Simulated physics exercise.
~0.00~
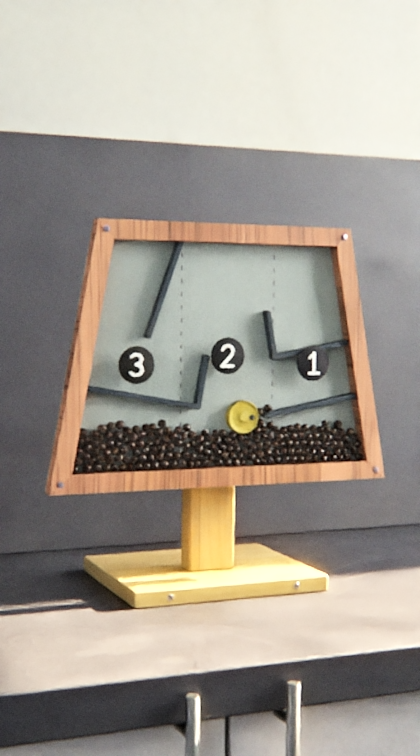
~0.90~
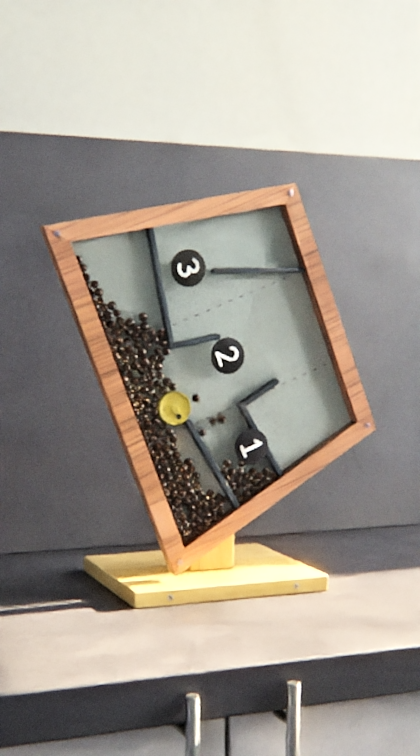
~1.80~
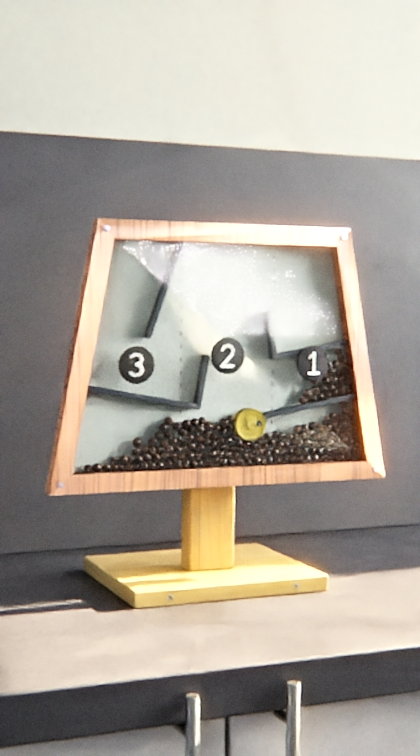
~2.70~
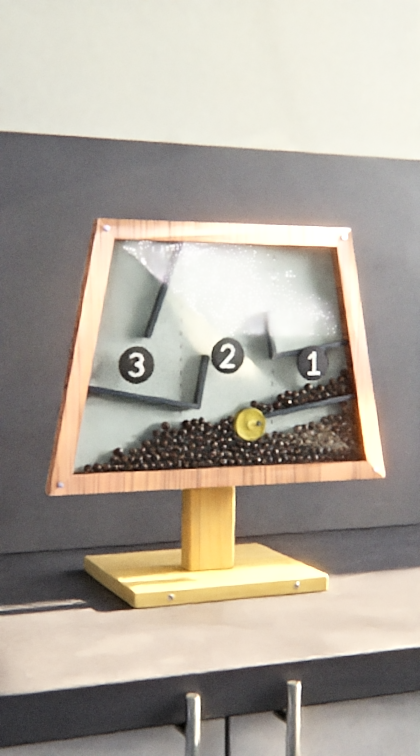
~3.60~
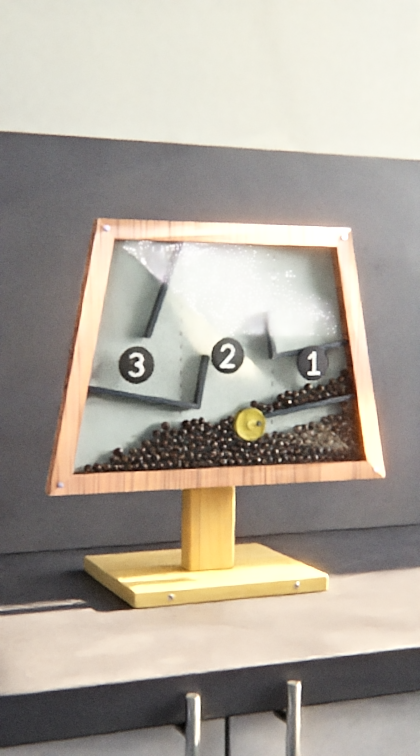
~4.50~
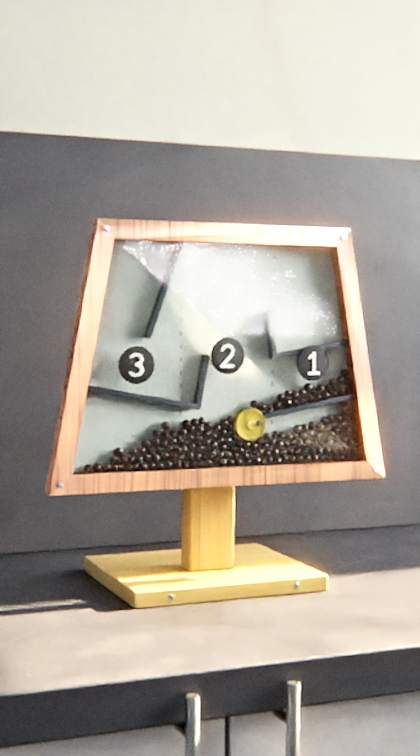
The footage shows a wood-framed case of dark beads on a yellow stand turning steeply clockwise, sending the beads sliding toward its lower side, then swinging back level, where they settle in a slope, heaped higher at right, with the yellow disc resting among them near the middle.
